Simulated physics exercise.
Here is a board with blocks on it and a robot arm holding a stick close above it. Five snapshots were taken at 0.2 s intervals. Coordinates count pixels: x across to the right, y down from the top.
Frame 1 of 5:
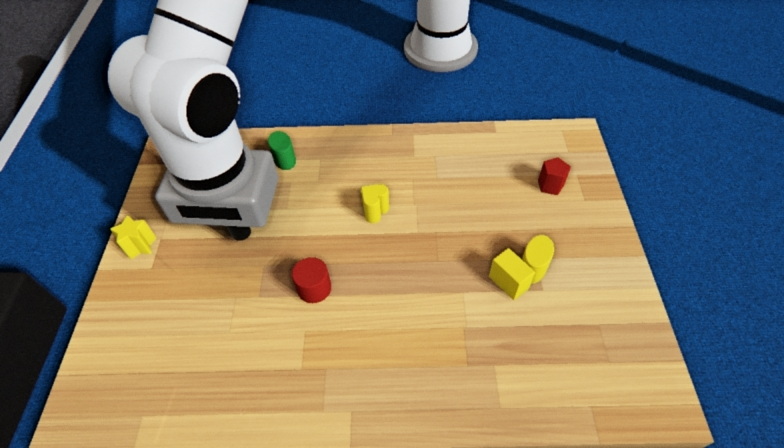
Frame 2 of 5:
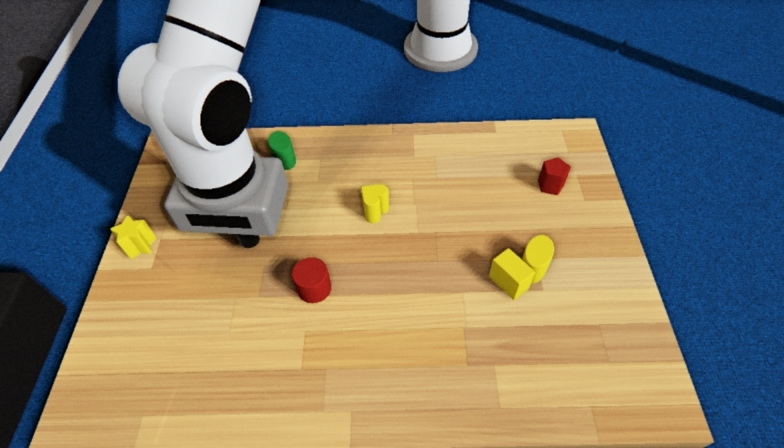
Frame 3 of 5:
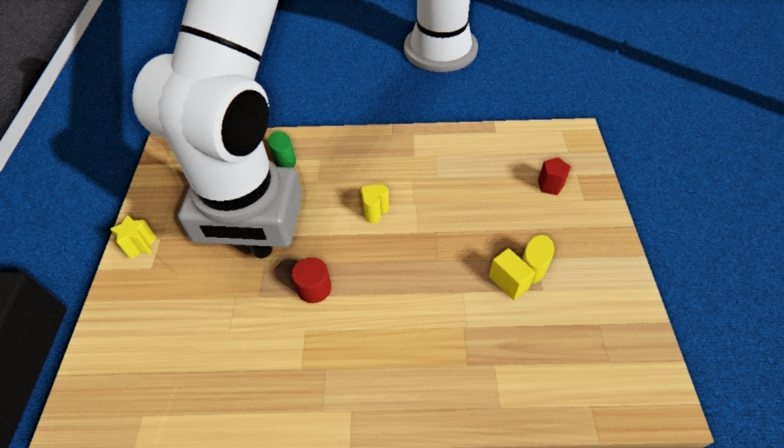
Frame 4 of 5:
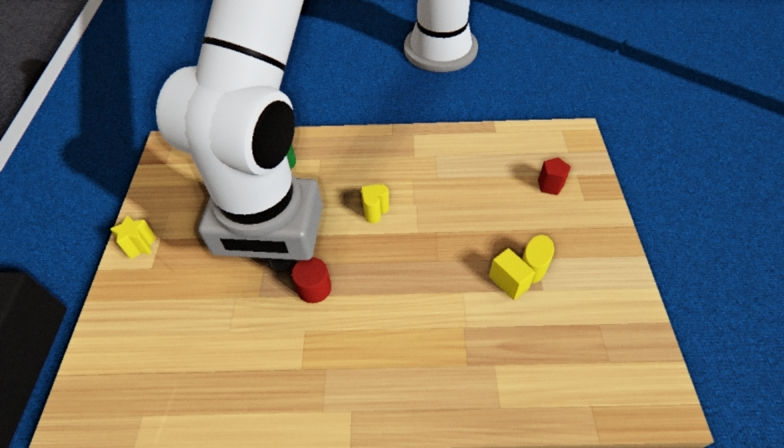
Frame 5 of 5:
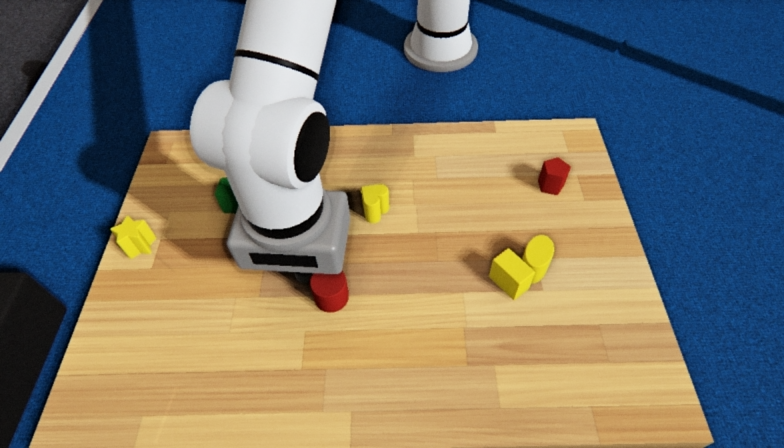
A white robot arm with a grey, boxy end reaches down over a light wooden board on a blue floor, seen from above at a fixed angle. A red cylinder lies near the centre-left, with yellow blocks at left, middle and right, a green one behind and a red one at far right. The arm glides right and slightly nearer, then pushes the red cylinder a short way right.
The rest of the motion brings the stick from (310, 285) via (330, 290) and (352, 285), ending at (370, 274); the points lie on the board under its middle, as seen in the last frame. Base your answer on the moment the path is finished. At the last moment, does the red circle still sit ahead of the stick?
No - that is not the case.
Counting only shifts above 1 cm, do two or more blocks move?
The answer is no.
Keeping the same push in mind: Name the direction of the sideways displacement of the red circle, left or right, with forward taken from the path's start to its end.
Seen from start to end, it moves right.
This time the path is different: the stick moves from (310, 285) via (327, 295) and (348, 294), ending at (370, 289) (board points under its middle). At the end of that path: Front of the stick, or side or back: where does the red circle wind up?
It comes off the stick's front.
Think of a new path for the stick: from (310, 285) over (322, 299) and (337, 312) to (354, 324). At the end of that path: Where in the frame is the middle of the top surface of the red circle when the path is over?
The red circle ends near (381, 304).
On the path given first. Halfway along, stick at (339, 278); red circle at (356, 292).
At the end, stick at (369, 263); red circle at (360, 292).
